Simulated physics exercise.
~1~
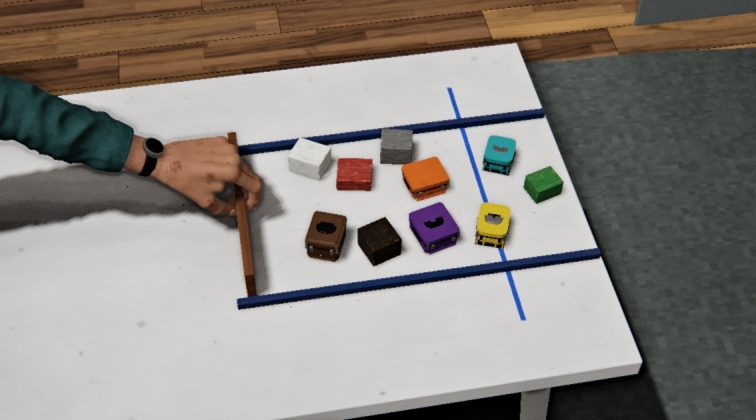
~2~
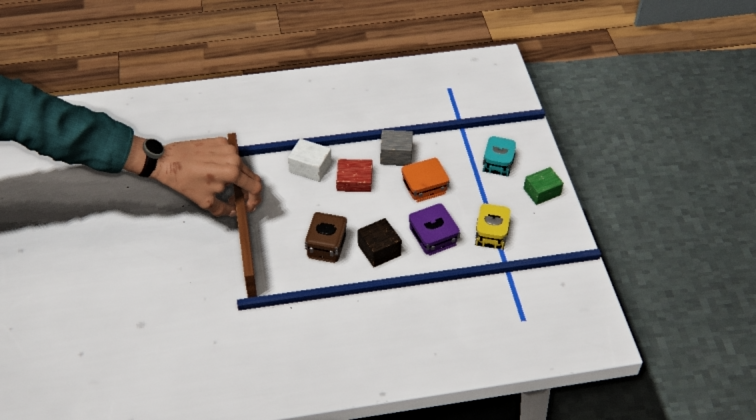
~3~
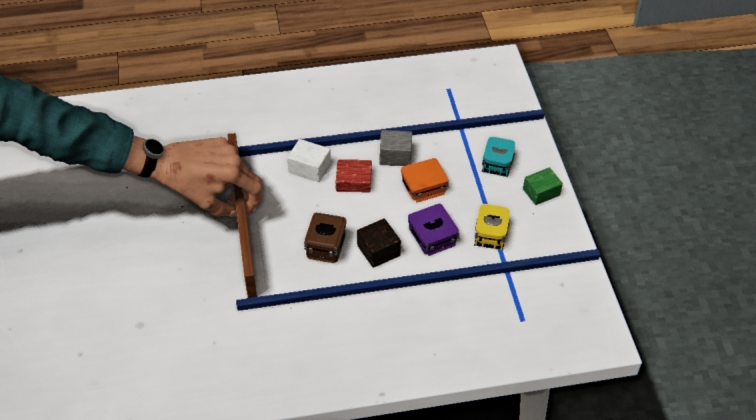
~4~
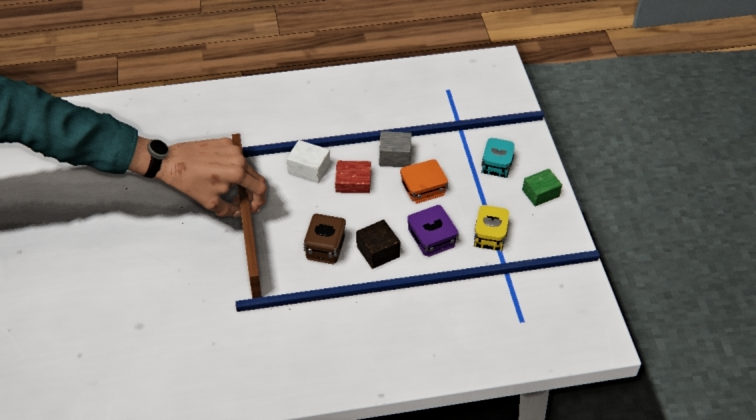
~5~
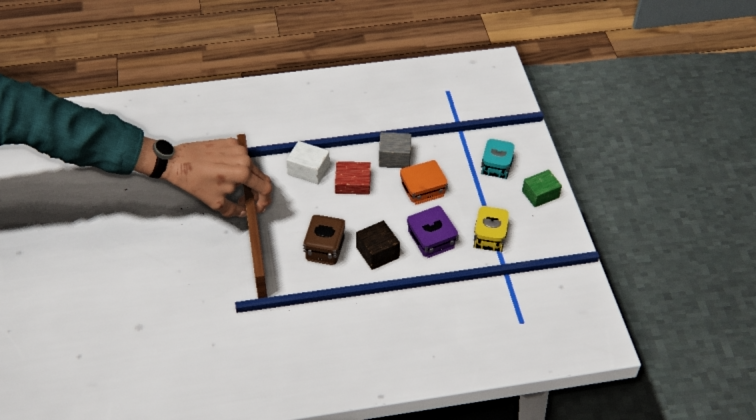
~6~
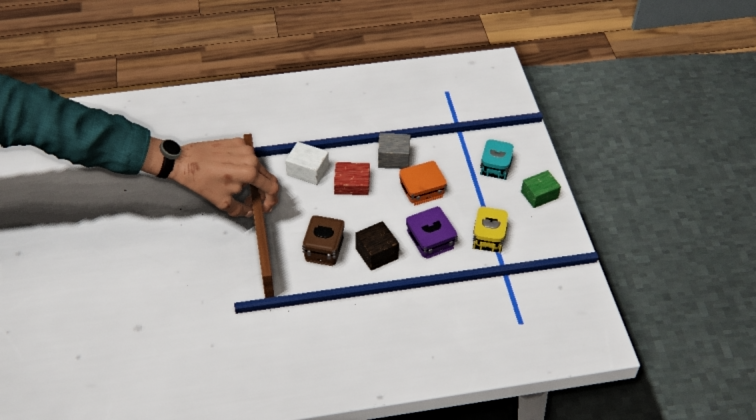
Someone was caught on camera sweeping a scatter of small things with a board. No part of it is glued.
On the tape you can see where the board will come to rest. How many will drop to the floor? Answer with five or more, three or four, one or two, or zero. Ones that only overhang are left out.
The count that falls is one or two.
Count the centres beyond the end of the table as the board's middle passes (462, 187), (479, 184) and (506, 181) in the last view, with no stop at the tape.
Counts per position: 1 / 1 / 3.
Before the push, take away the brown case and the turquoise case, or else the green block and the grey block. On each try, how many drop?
Result: 0, then 1.
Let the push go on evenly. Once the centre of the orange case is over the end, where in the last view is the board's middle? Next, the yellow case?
At (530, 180) for the orange case; at (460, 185) for the yellow case.
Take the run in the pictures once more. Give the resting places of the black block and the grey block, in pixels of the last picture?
First object about (542, 226); second object about (513, 136).
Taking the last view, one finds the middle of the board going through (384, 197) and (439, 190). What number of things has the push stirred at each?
At the first place 8, at the second 9.
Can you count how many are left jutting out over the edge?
The total here is 2.
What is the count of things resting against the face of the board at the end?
The number is 3.
Soon after, none off yet; green block at rest near (541, 189); turquoise case at rest near (497, 160); yellow case at rest near (490, 230).
After that, none off yet; green block at rest near (541, 189); turquoise case at rest near (497, 160); yellow case displaced about its own width near (518, 225).
And then, none off yet; green block at rest near (541, 189); turquoise case displaced a little near (509, 162); yellow case displaced well along near (576, 216).
In the end, the number that fall off is one or two; gone, yellow case.
